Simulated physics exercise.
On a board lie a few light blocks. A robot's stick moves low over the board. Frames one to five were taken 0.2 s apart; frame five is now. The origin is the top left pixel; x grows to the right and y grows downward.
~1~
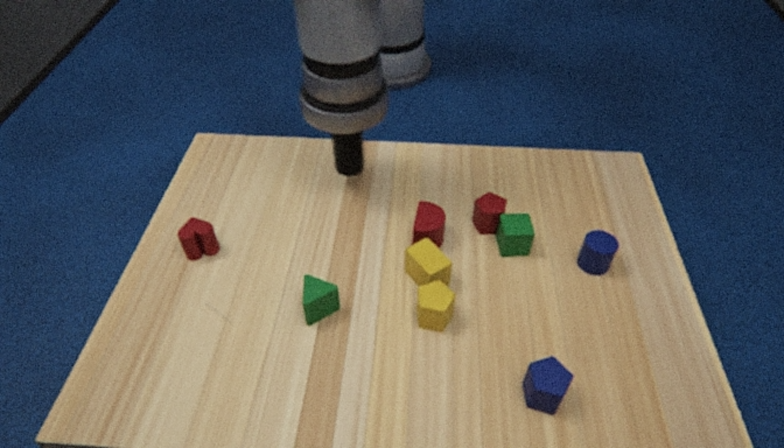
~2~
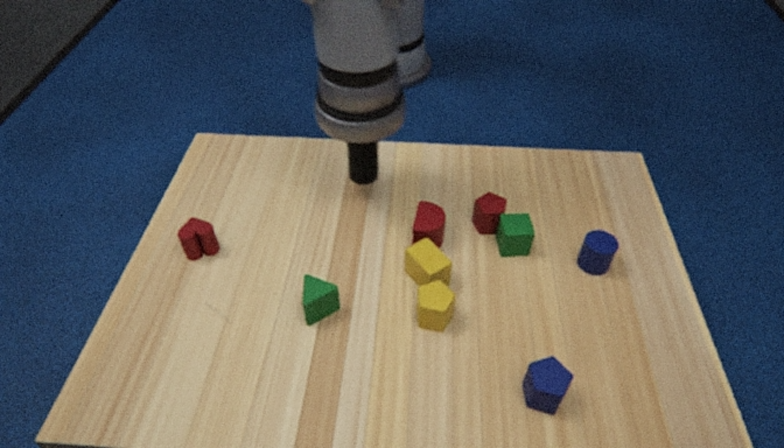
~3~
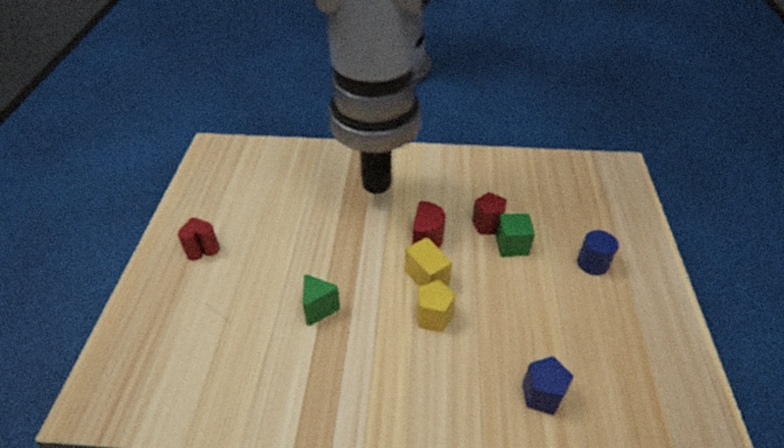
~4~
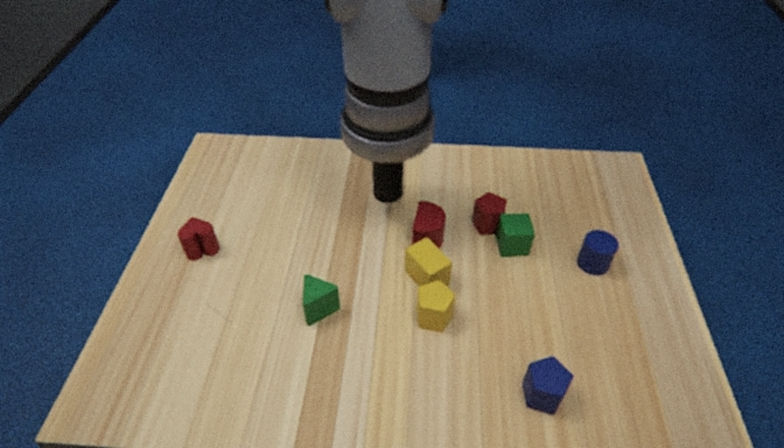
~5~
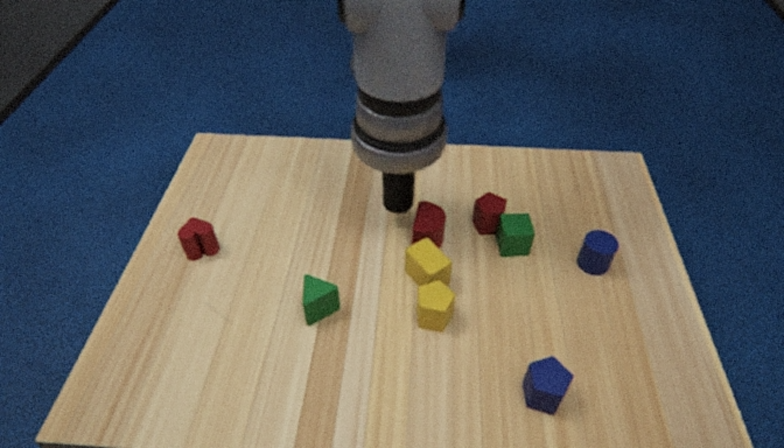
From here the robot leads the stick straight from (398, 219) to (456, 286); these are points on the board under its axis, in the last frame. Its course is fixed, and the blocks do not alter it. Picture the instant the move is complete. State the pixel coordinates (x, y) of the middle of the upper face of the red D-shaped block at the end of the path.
It will end up at (477, 244).
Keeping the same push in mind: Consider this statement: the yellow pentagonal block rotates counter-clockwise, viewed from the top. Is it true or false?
True.
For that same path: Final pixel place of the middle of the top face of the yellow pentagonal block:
Its top centre lands on (427, 324).
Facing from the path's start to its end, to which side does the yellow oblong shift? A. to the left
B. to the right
The one that fits is B, to the right.
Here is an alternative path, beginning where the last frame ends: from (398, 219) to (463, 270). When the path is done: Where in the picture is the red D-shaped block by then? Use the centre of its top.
The middle of its top is at (496, 260).
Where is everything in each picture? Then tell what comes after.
In the first frame, stick tip at (350, 168); block tops, yellow oblong at (429, 255); red D-shaped block at (429, 216); yellow pentagonal block at (436, 295); green four-sided block at (518, 224).
In the second frame, stick at (364, 176); blocks unchanged.
In the third frame, stick at (377, 185); blocks unchanged.
In the fourth frame, stick at (388, 195); blocks unchanged.
In the fifth frame, stick at (398, 204); yellow oblong at (429, 255); red D-shaped block at (429, 216); yellow pentagonal block at (436, 295); green four-sided block at (518, 224).
On the path given first. One third of the way, stick at (418, 226); red D-shaped block at (447, 227), turned 15° clockwise.
Two thirds of the way, stick at (437, 247); yellow oblong at (432, 271), turned 25° clockwise; red D-shaped block at (470, 240), turned 25° anticlockwise; yellow pentagonal block at (435, 305).
At the end, stick at (458, 271); yellow oblong at (436, 289), turned 75° clockwise; red D-shaped block at (477, 244), turned 40° anticlockwise; yellow pentagonal block at (427, 324), turned 35° anticlockwise; green four-sided block in place.
